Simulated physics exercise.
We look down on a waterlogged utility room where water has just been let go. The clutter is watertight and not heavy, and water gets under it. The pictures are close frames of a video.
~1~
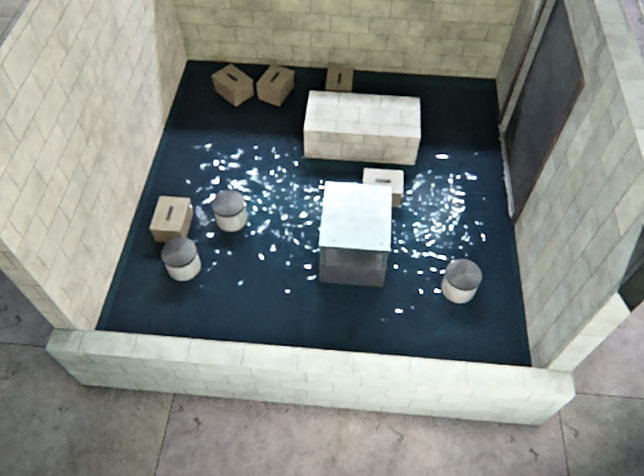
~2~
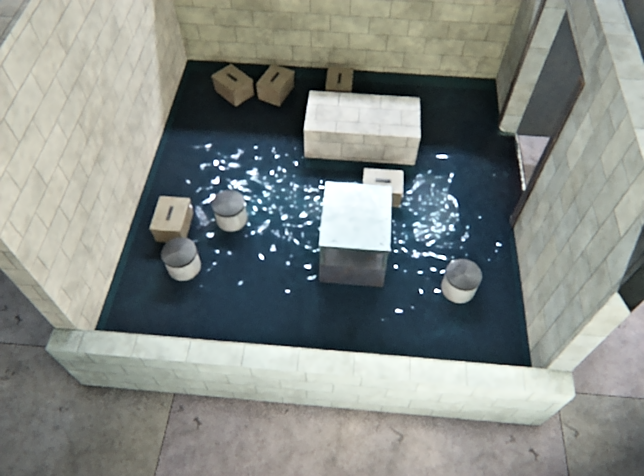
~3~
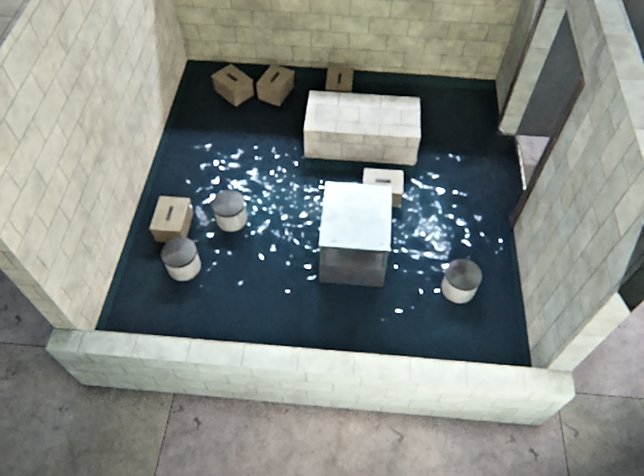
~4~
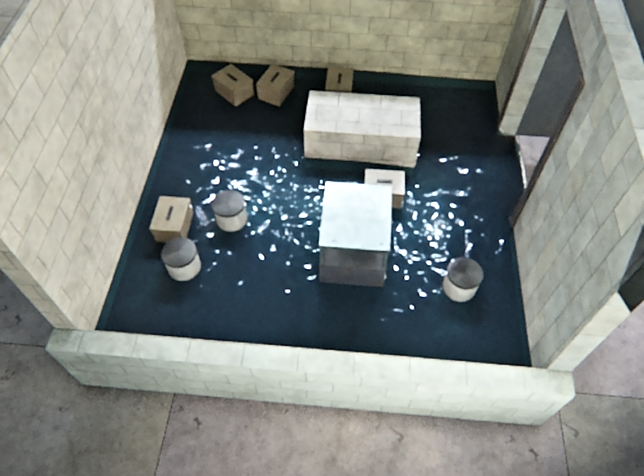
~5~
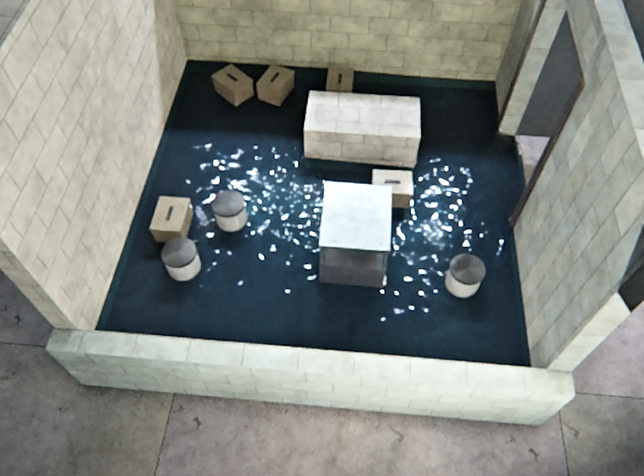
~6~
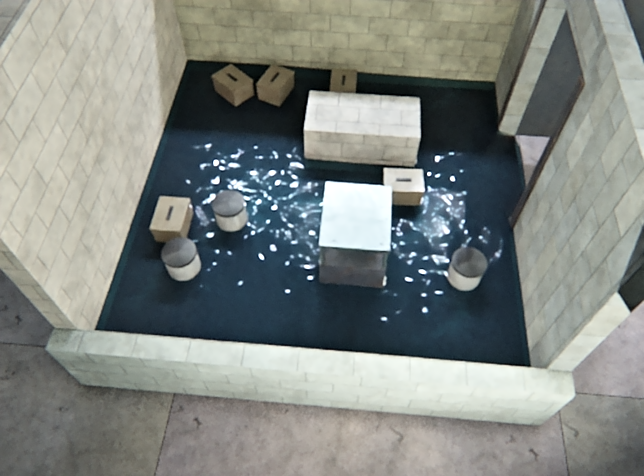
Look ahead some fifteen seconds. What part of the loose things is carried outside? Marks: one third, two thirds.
It is from one to two thirds.
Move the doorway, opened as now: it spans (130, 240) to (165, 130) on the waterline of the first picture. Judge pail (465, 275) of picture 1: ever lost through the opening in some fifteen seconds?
Answer: Stays.
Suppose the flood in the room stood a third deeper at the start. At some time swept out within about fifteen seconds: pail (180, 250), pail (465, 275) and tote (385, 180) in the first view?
As listed: No, through, washed out.
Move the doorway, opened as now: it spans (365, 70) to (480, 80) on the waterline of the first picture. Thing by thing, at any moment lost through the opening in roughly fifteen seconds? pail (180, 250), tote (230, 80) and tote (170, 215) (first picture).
As listed: Left behind, carried outside, inside.
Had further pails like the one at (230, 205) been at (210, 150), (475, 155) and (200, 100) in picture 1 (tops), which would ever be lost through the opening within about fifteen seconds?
As listed: Left behind, gone, still in.
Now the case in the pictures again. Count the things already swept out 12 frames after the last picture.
It comes to 2.
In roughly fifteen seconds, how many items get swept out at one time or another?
That makes 4.
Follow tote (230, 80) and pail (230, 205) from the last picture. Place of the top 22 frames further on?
Roughly at (325, 70) and (298, 179).
A moment on, 0 of 8 are out; 8 afloat.
Next, 2 of 8 are out; 6 afloat.
Later, 3 of 8 are out; 5 afloat.
In the end, 4 of 8 are out; 4 afloat.
